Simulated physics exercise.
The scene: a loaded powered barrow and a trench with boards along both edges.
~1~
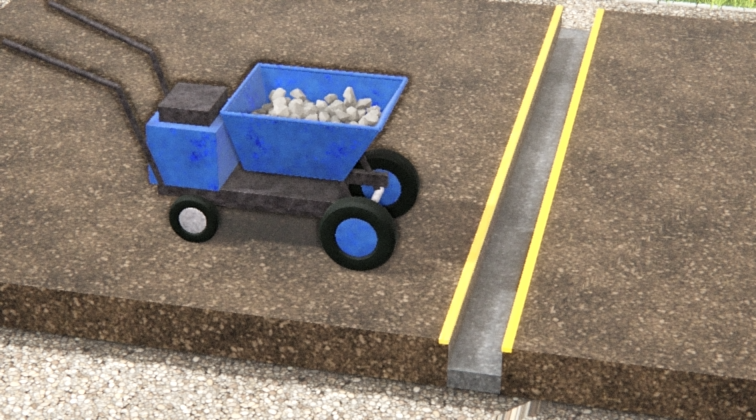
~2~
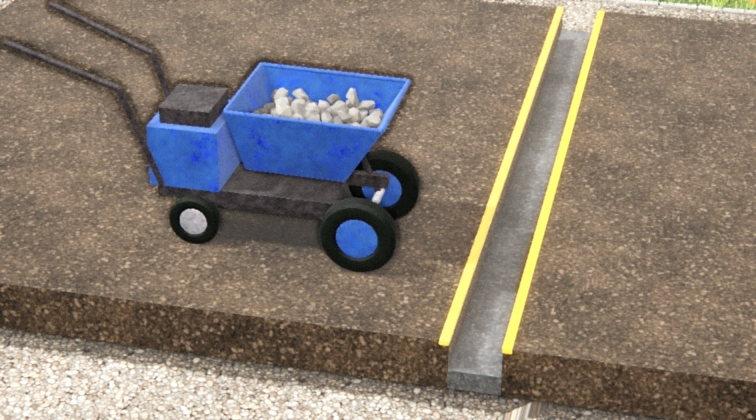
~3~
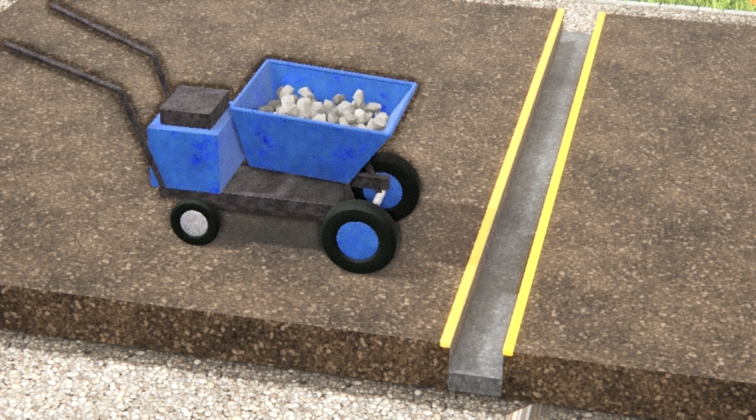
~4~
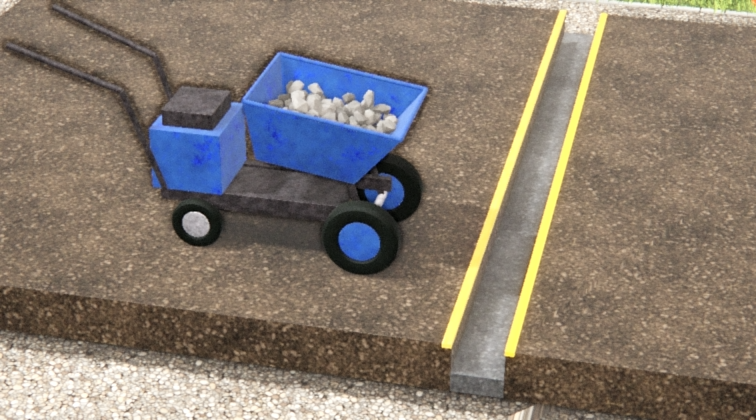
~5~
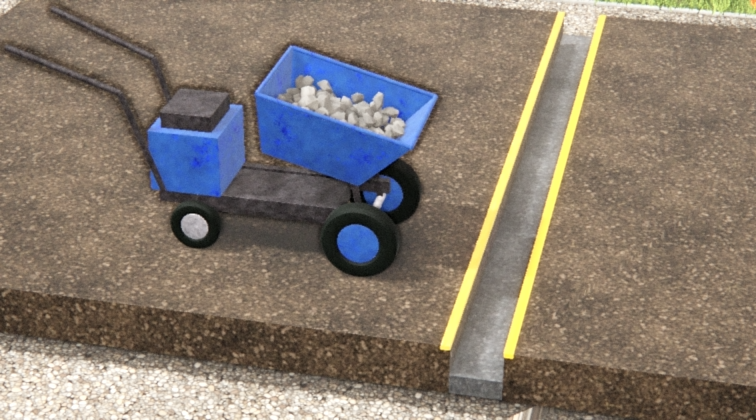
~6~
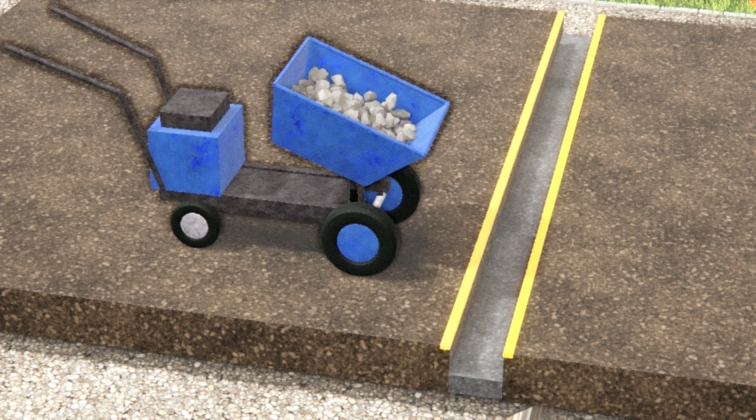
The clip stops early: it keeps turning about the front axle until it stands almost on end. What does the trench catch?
In the trench: Over half.
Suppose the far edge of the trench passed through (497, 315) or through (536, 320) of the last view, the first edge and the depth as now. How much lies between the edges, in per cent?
The first gives 40 %, the second 90 %.
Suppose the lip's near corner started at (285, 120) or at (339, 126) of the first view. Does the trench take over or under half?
In turn: Under half; the larger part.
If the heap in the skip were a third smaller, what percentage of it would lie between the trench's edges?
It comes to 80 per cent or so.
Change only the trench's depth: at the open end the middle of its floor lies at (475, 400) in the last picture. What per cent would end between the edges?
Roughly 70 in a hundred.
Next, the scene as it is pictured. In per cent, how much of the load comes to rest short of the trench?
It comes to 0 per cent or so.
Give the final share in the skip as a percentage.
Roughly 0 in a hundred.
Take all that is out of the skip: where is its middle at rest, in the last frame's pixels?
At about (515, 270).
Soon, skip tipped steeply; all in the skip.
A while on, skip tipped right over; most in the skip; a small part in or heaped over the trench; a stray few beyond it; a stray few falling.
Towards the end, skip tipped right over; a small part in the skip; about two thirds in or heaped over the trench; about a quarter beyond it.
Finally, skip tipped right over; a stray few short of the trench; about two thirds in or heaped over the trench; about a third beyond it.
